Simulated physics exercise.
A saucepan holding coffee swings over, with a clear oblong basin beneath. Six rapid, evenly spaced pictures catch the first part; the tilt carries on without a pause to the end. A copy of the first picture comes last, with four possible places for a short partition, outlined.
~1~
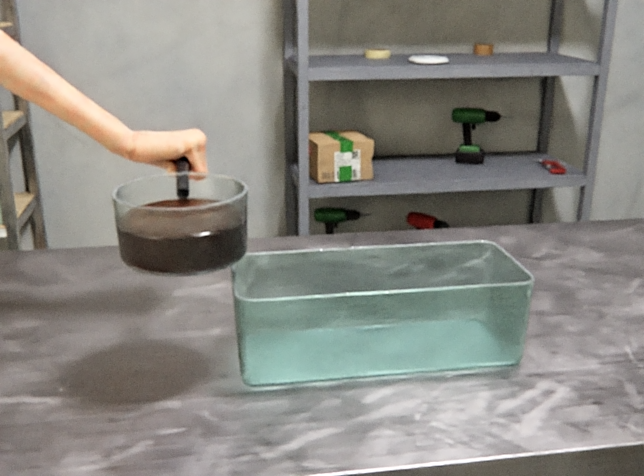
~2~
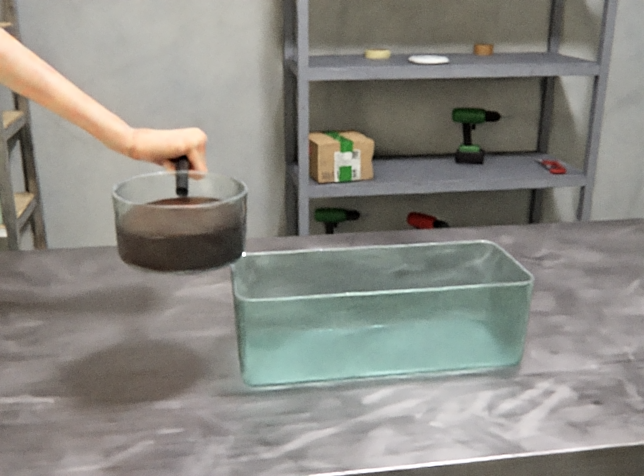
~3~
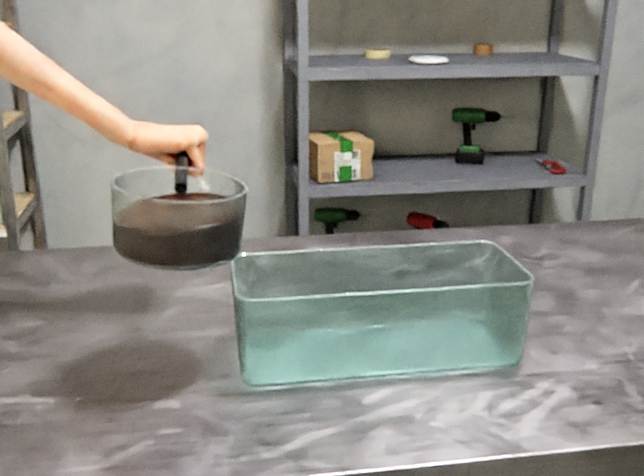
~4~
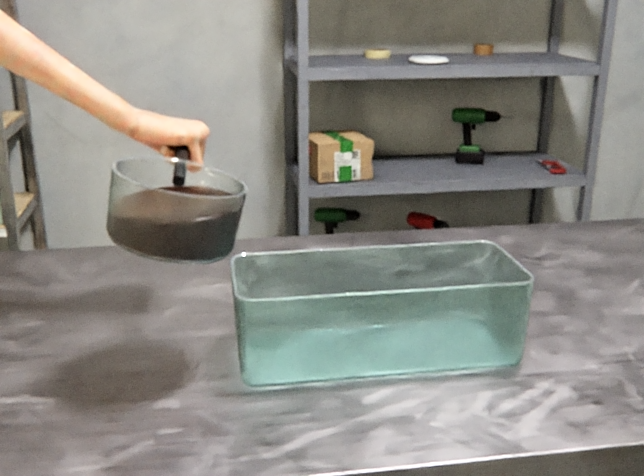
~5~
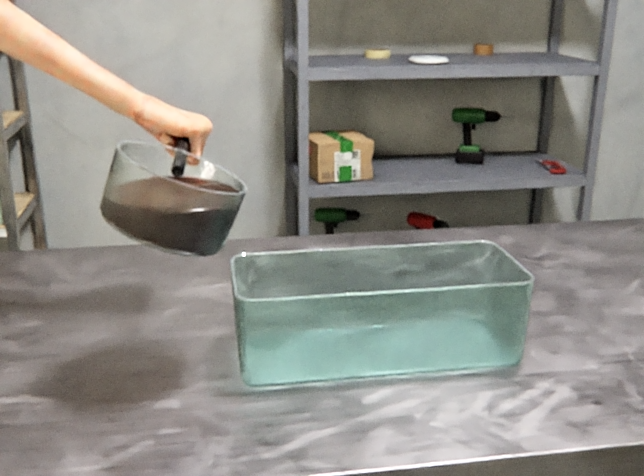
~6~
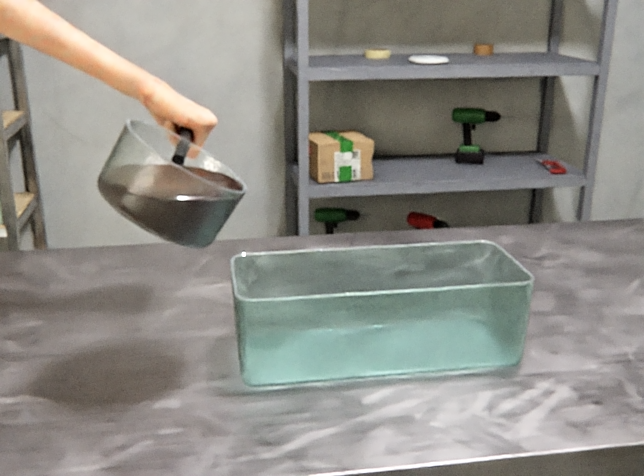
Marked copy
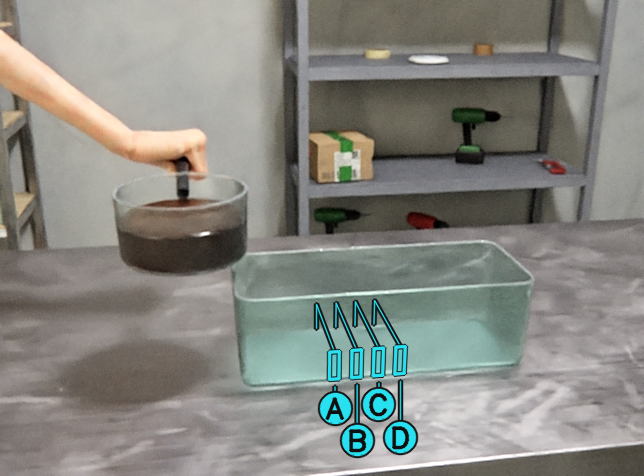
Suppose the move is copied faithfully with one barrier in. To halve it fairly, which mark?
Place B does it best.
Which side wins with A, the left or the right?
More ends on the right.
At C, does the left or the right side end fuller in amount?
The left one.
On the marked copy, A at (335, 386); B at (357, 384); C at (378, 382); D at (400, 381).
Choosing A, about 19 % ends left of the wall and 79 % right of it.
Choosing B, about 49 % ends left of the wall and 49 % right of it.
Choosing C, about 69 % ends left of the wall and 25 % right of it; 5 % is lost outside.
Choosing D, about 80 % ends left of the wall and 14 % right of it; 7 % is lost outside.
